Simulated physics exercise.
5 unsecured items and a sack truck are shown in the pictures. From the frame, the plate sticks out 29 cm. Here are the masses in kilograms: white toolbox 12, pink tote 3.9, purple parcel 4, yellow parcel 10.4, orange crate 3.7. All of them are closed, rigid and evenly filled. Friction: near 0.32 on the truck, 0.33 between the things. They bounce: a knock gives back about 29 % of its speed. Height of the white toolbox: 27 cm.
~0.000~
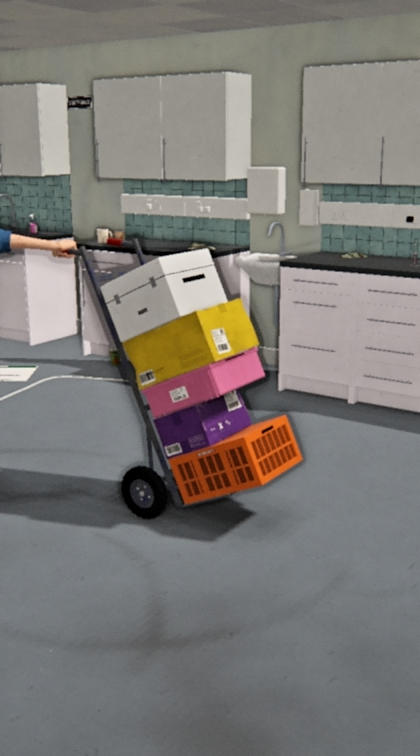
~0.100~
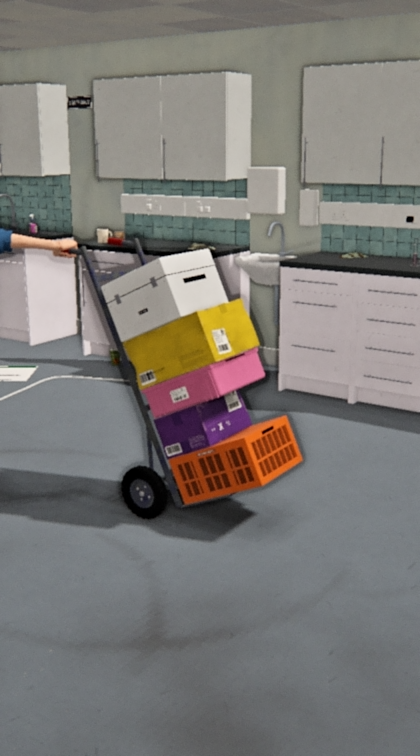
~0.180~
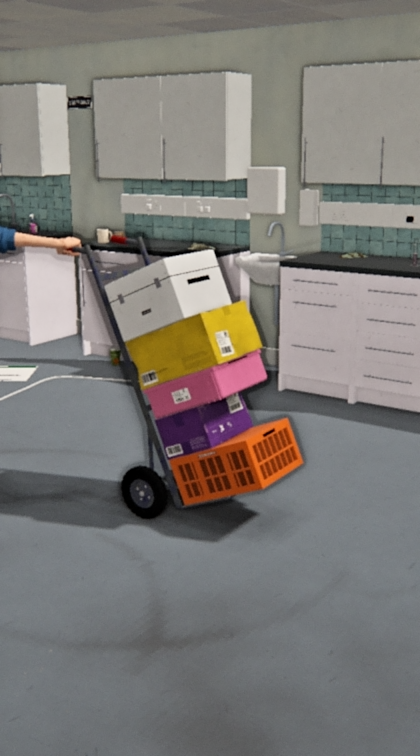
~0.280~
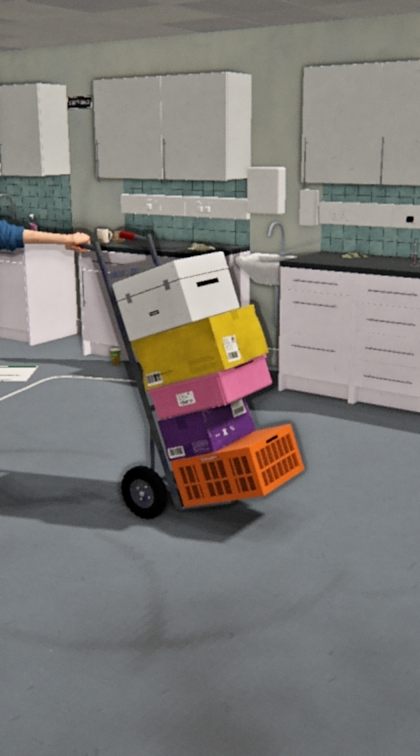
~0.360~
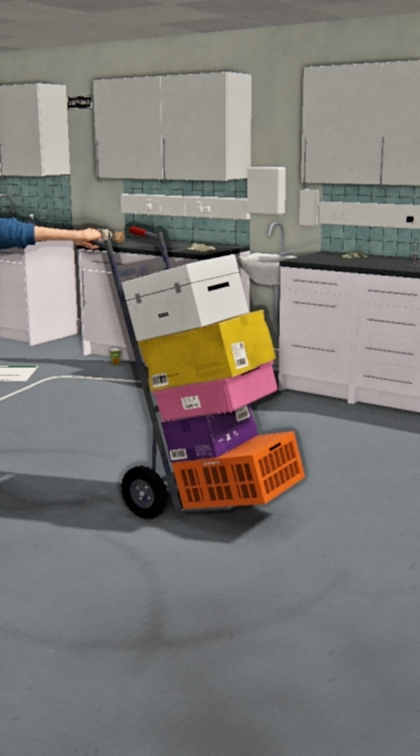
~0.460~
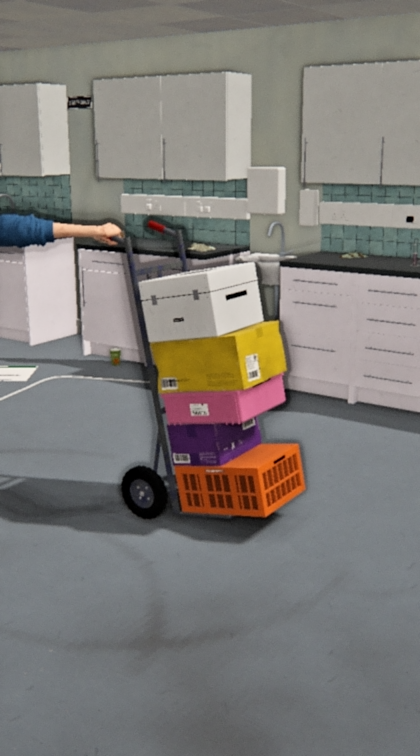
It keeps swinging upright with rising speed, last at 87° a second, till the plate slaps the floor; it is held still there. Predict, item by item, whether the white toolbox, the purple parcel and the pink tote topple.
In the end the white toolbox overbalances. The purple parcel overbalances. The pink tote overbalances.
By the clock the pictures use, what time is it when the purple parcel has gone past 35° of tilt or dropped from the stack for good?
I'd say around the 1.0 s mark.
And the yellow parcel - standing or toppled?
Well, the yellow parcel tumbles down.
Around 0.96 s, truck upright; white toolbox now dropped from the stack; pink tote tipped 34° against what carries it near (271, 425); purple parcel tipped 34° against what carries it near (238, 437).
Around 1.16 s, truck upright; pink tote and yellow parcel now dropped from the stack; purple parcel tipped 67° against what carries it near (254, 440).
Finally (2.2 s), dropped from the stack and tipped over, white toolbox, pink tote and yellow parcel; on their side or leaning hard on the truck, purple parcel; orange crate still in place (within 10 cm). Final places as that camera would see them, purple parcel near (289, 456).
